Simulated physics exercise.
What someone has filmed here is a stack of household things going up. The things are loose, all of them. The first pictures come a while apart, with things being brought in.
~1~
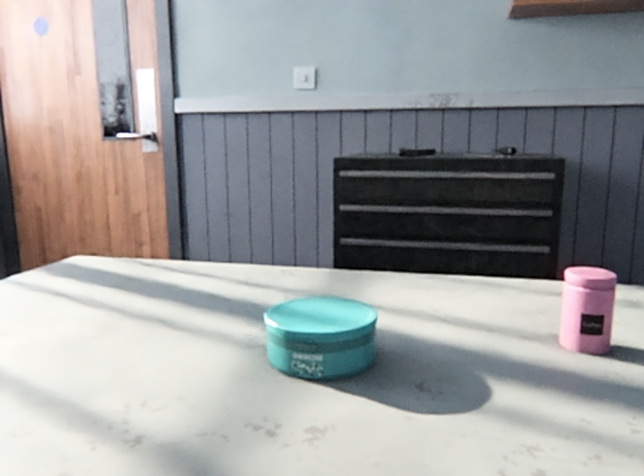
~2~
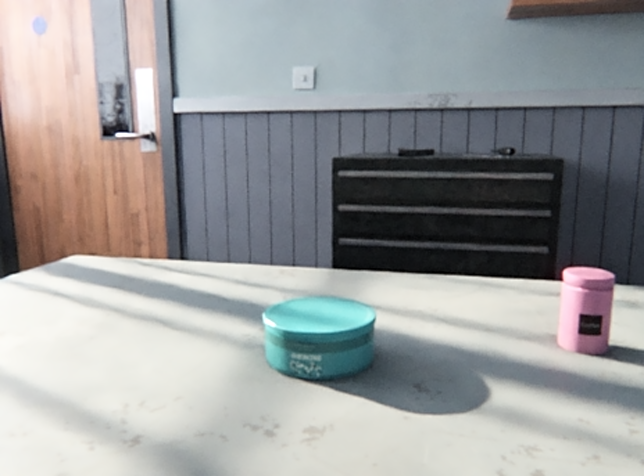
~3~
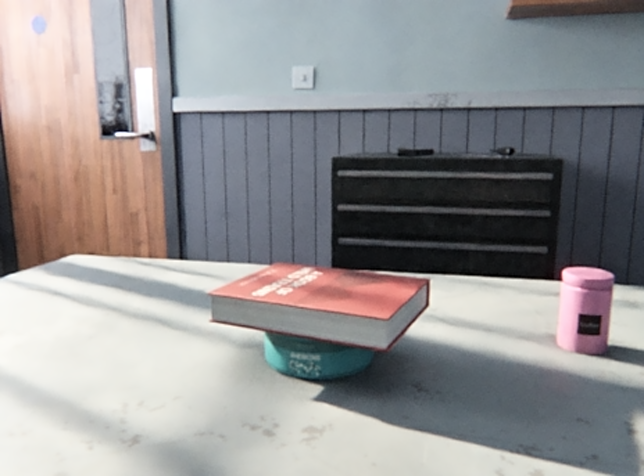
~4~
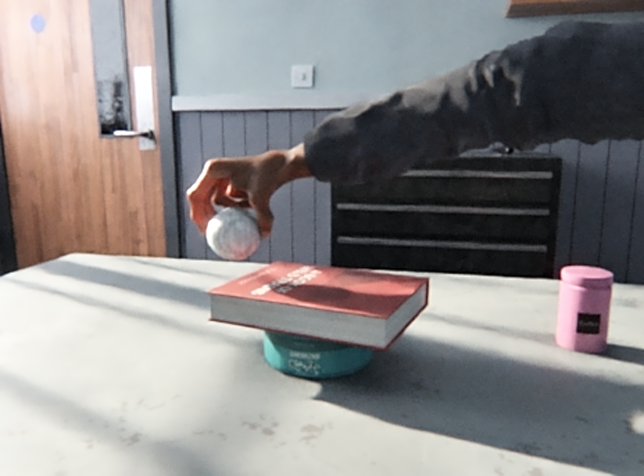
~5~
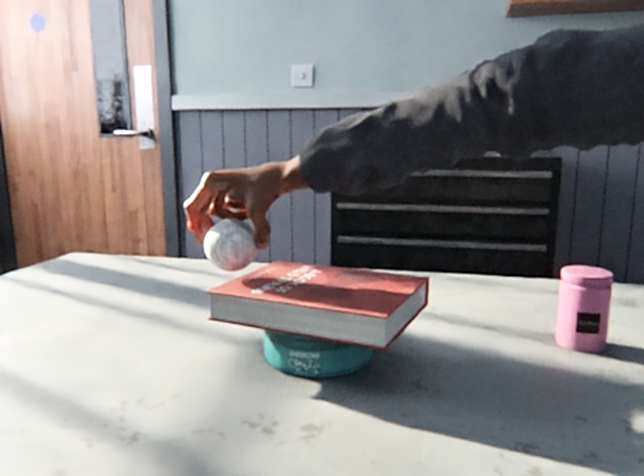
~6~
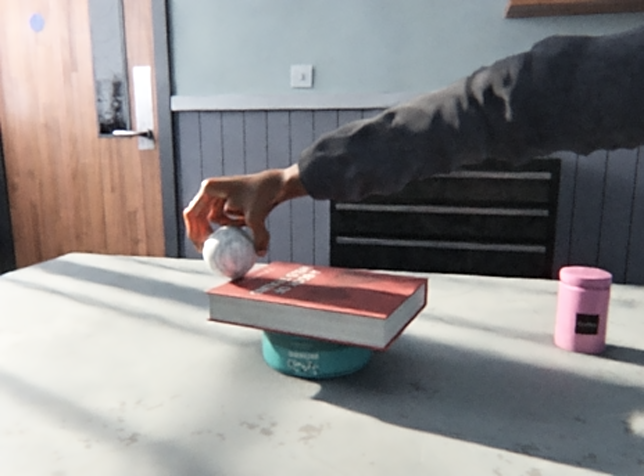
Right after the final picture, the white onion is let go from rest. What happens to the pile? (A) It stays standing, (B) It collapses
B, it collapses.
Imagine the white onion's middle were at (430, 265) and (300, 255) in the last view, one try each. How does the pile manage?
Well, on the first go it tumbles down, and on the second it stays steady.
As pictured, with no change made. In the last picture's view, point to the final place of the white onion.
Near (193, 318).
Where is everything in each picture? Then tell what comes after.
In the first frame, the last thing is not in view yet; turquoise tub (321, 335).
In the second frame, the last thing is not in view yet; pink jar (586, 310).
In the third frame, the last thing is not in view yet; red book (324, 299).
The fourth frame shows coming down; white onion (234, 234).
The fifth frame shows coming down; white onion (231, 245); pink jar (584, 308).
The sixth frame shows set down, still held; white onion (231, 253); red book (322, 298).
Then, 0.50 s on from there, white onion now fallen.
Then, 0.60 s on from there, things are still on the move.
Then, 1.40 s on from there, nothing new.
In the end, fallen, white onion; the other 3 unmoved. At the end, from the last picture's camera, white onion near (193, 318). The pile comes apart.
